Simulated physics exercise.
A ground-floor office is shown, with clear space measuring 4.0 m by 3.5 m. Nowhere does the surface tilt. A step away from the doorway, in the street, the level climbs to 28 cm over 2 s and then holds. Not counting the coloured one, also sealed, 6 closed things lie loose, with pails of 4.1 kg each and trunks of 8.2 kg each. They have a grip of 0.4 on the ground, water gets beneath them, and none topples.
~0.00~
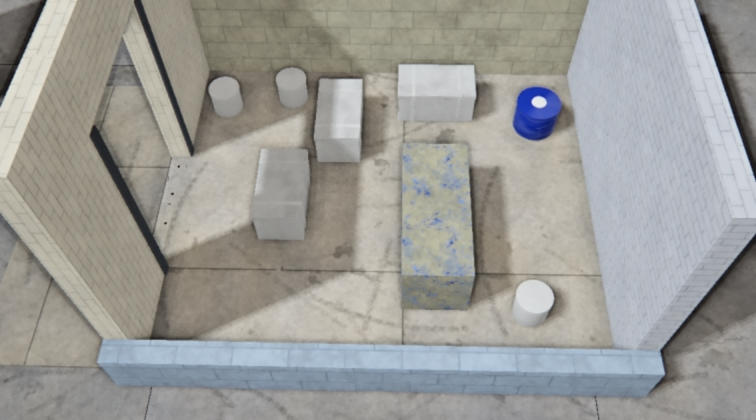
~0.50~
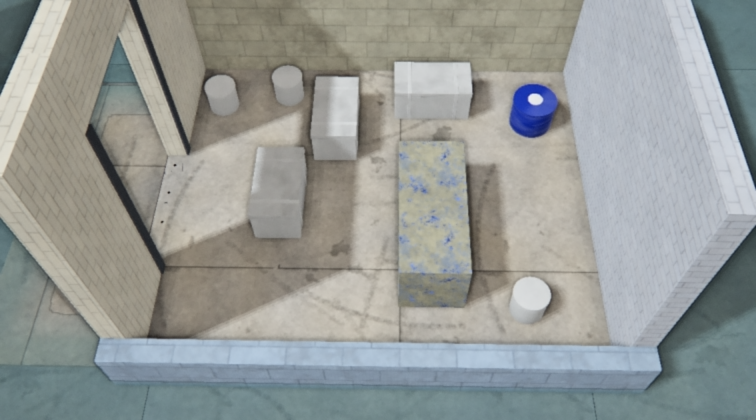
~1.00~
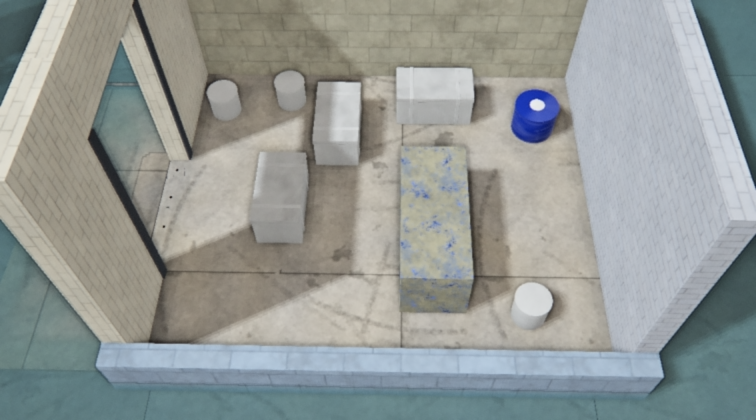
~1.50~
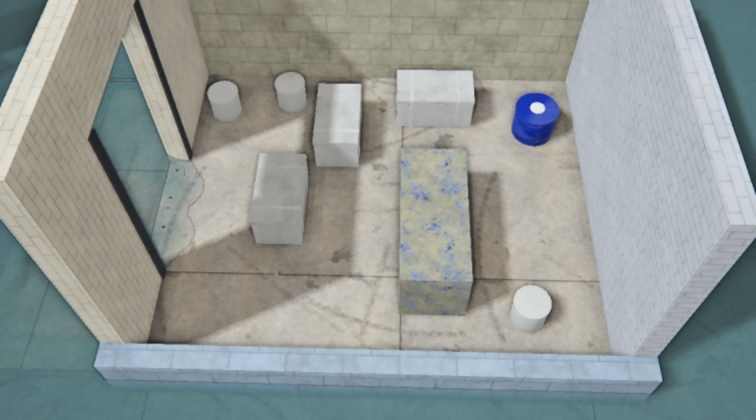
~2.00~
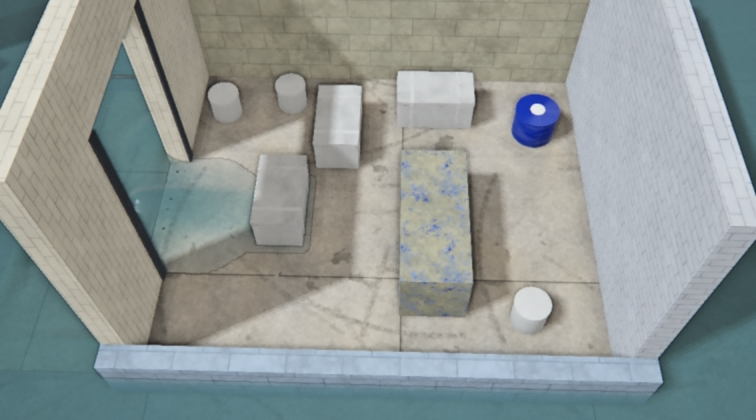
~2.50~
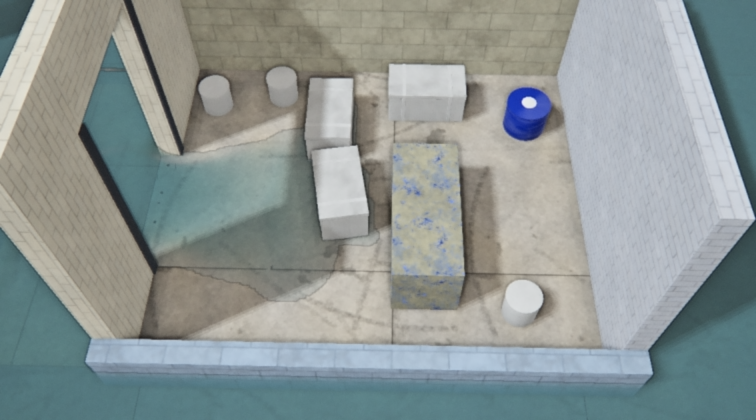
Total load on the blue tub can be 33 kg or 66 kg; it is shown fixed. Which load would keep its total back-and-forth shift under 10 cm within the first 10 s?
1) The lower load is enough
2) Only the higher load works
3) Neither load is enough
Answer: 2.
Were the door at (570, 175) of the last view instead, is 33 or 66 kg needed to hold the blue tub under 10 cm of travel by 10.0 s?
Under that change the large mass is required.
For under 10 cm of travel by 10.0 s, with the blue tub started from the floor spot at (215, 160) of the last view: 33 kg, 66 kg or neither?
The answer: You need the heavier weight.
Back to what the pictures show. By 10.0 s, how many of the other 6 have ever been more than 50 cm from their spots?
The total is 6.
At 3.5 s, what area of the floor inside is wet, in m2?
At that time the wet patch spans about 8.0 m2.
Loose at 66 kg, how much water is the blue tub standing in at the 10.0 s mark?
21 cm, roughly.
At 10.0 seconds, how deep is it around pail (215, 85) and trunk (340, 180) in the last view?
First about 13 cm, second about 18 cm.
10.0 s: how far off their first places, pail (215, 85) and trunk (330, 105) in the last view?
One is off by 140 cm, the other by 200 cm, in the order asked.
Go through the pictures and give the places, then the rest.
In the first picture, the blue tub at (539, 103) rests on the ground; 0.0 m2 under water; 0 of 7 have shifted.
In the second picture, the blue tub at (535, 100), on the bottom; water covers 0.0 m2; 0 of 7 have shifted.
In the third picture, the blue tub at (537, 105) rests on the ground; water covers 0.0 m2; 0 of 7 have shifted.
In the fourth picture, the blue tub at (538, 108) rests on the ground; water covers 0.1 m2; 0 of 7 have shifted.
In the fifth picture, the blue tub at (538, 110) rests on the ground; 1.0 m2 under water; 0 of 7 have shifted.
In the sixth picture, the blue tub at (529, 103) rests on the ground; 2.7 m2 under water; 1 of 7 have shifted.
After 3.5 s the blue tub would be 0 cm from its start with 33 kg and 0 cm from its start with 66 kg; 0 cm of water round it then.
After 4.5 s the blue tub would be 0 cm from its start with 33 kg and 0 cm from its start with 66 kg; 6 cm of water round it then.
After 7.0 s the blue tub would be 9 cm from its start with 33 kg and 0 cm from its start with 66 kg; 13 cm of water round it then.
After 10.0 s the blue tub would be 77 cm from its start with 33 kg and 0 cm from its start with 66 kg; 21 cm of water round it then.
